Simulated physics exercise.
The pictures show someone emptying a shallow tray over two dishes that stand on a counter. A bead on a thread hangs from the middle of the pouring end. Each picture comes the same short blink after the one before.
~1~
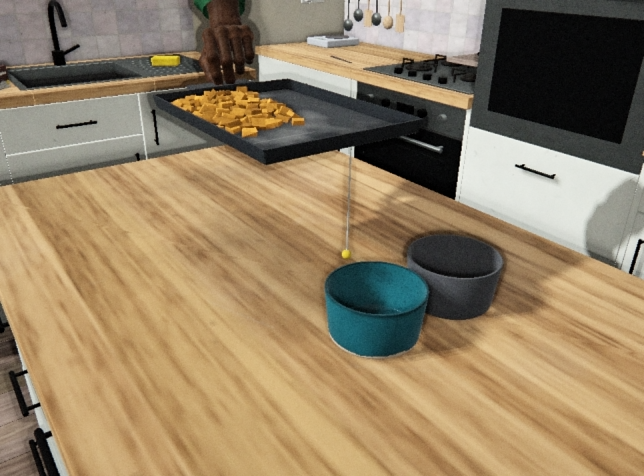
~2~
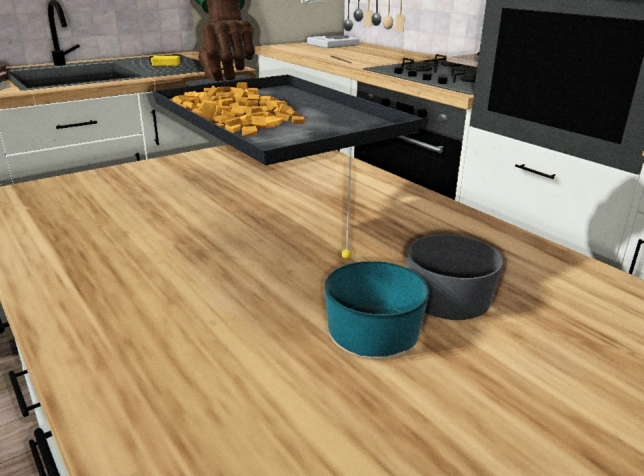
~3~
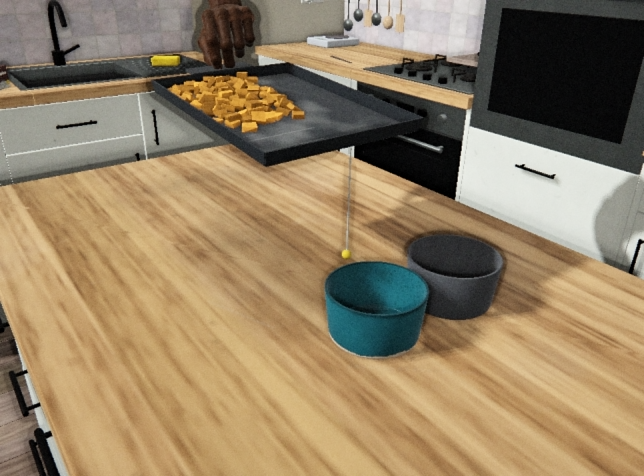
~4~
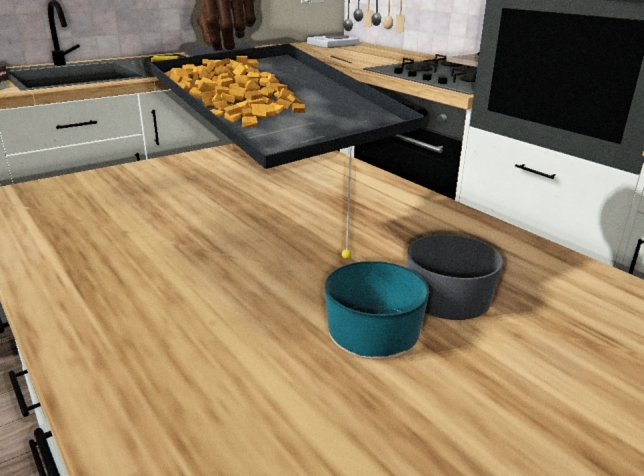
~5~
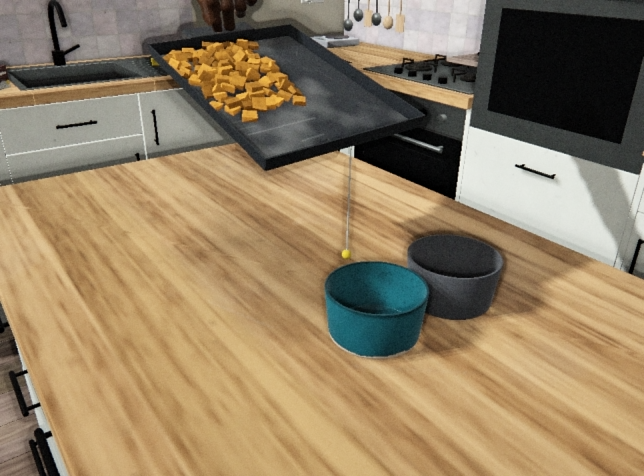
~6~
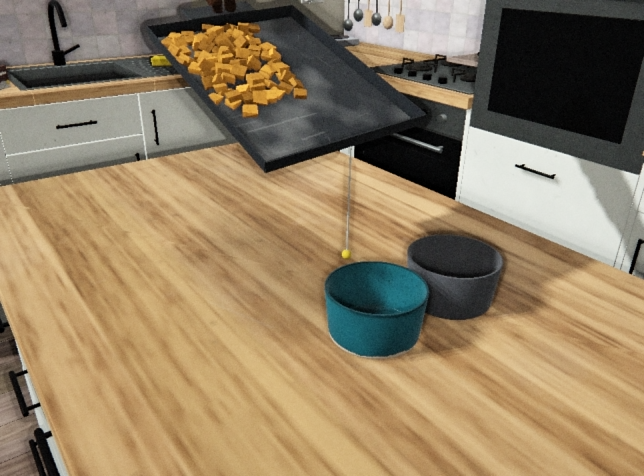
We see a dark tray of small orange pieces above a teal dish and a gray dish on a wooden counter, a yellow bead hanging from its near end, as a hand withdraws upward and the tray's far end gradually rises.
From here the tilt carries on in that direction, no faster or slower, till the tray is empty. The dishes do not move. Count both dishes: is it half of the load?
They take only the smaller part between them.
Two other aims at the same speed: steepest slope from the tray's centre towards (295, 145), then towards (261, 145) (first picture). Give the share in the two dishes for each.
Near 10 % and 0 %.
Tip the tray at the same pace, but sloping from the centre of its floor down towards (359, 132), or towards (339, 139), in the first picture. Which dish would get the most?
In turn: The right-hand dish; left.
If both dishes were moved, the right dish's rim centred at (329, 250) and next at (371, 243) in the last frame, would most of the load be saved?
One: Below a half. Two: The smaller part.
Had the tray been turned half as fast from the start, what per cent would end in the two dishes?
Roughly 30 in a hundred.
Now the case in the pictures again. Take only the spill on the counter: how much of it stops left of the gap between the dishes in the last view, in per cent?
Roughly 90 in a hundred.
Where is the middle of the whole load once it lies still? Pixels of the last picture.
Near (331, 367).
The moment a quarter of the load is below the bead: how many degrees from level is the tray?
Roughly 80°.
Soon after the last picture, tray tipped steeply; most on the tray; a small part in the air.
A little later, tray tipped past a quarter turn; a small part on the tray; about a quarter in the left dish; about two thirds outside both; a small part in the air.
Later still, tray tipped past a quarter turn; about a quarter in the left dish; most outside both.
At rest, tray tipped past a quarter turn; about a quarter in the left dish; none in the right dish; most outside both.
